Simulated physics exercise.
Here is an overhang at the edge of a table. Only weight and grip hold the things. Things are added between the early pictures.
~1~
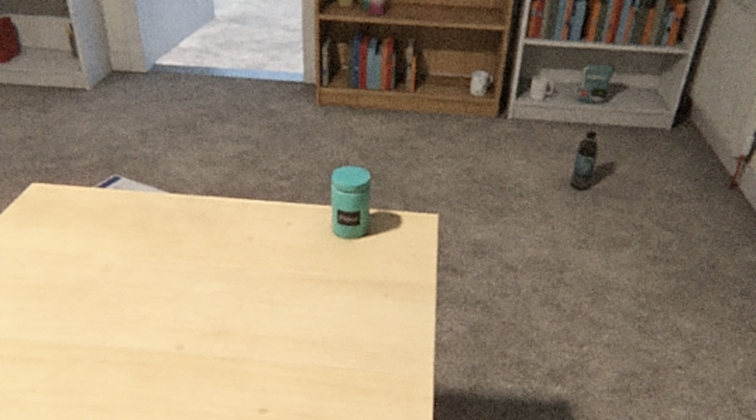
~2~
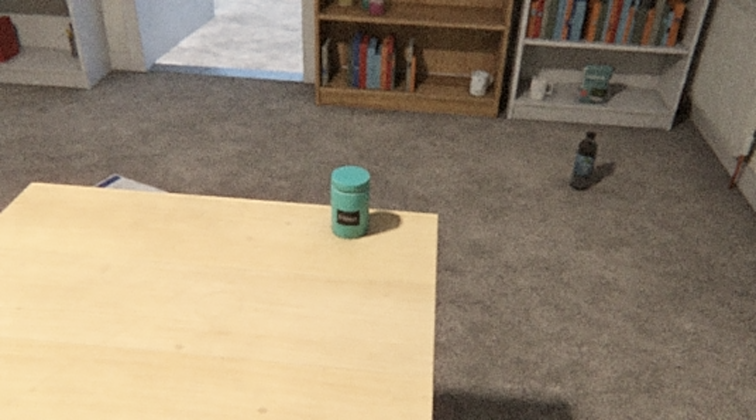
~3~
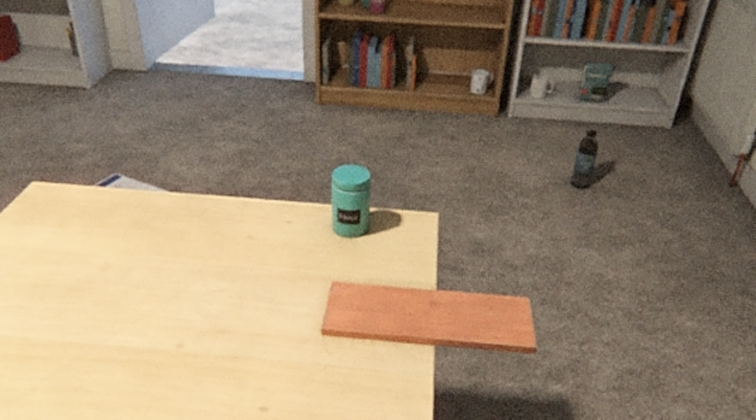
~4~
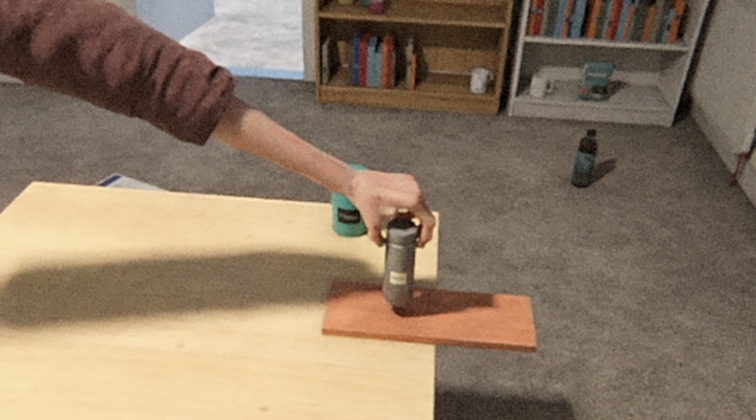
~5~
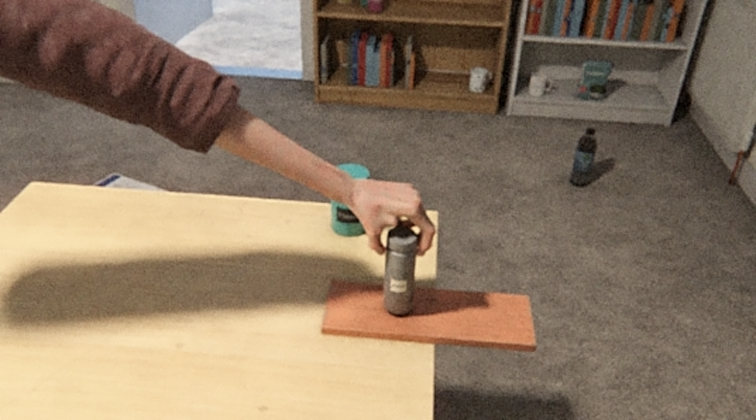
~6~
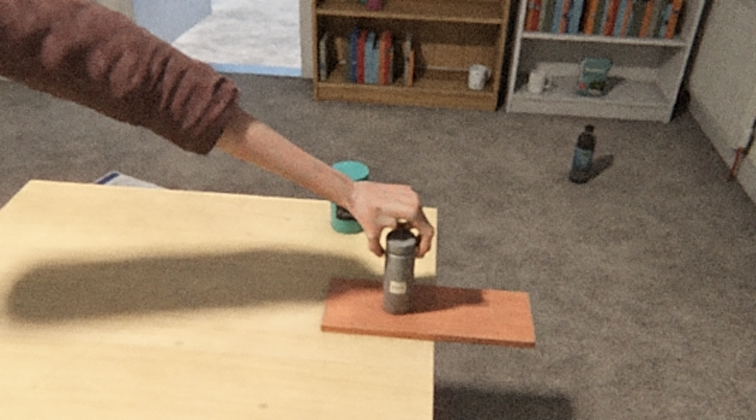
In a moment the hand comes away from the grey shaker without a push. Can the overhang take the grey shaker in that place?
In the end the board stays on the table.
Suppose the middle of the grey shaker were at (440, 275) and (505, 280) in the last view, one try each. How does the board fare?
In the first case it keeps its balance; in the second case it tips off the edge.
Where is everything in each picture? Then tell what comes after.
In the first frame, the last thing is not in view yet.
In the second frame, the last thing is not in view yet.
In the third frame, the last thing is not in view yet; orange board (428, 316).
In the fourth frame, coming down; grey shaker (400, 263); orange board (429, 315).
In the fifth frame, coming down; grey shaker (400, 270); orange board (428, 314).
In the sixth frame, set down, still held; grey shaker (399, 272); orange board (428, 312).
Then, 0.30 s past the last view, nothing moves.
Then, 0.70 s past the last view, grey shaker resting near (399, 272).
Finally, all 3 still in place. Final places as the last picture's camera would see them, grey shaker near (399, 272). The board holds.
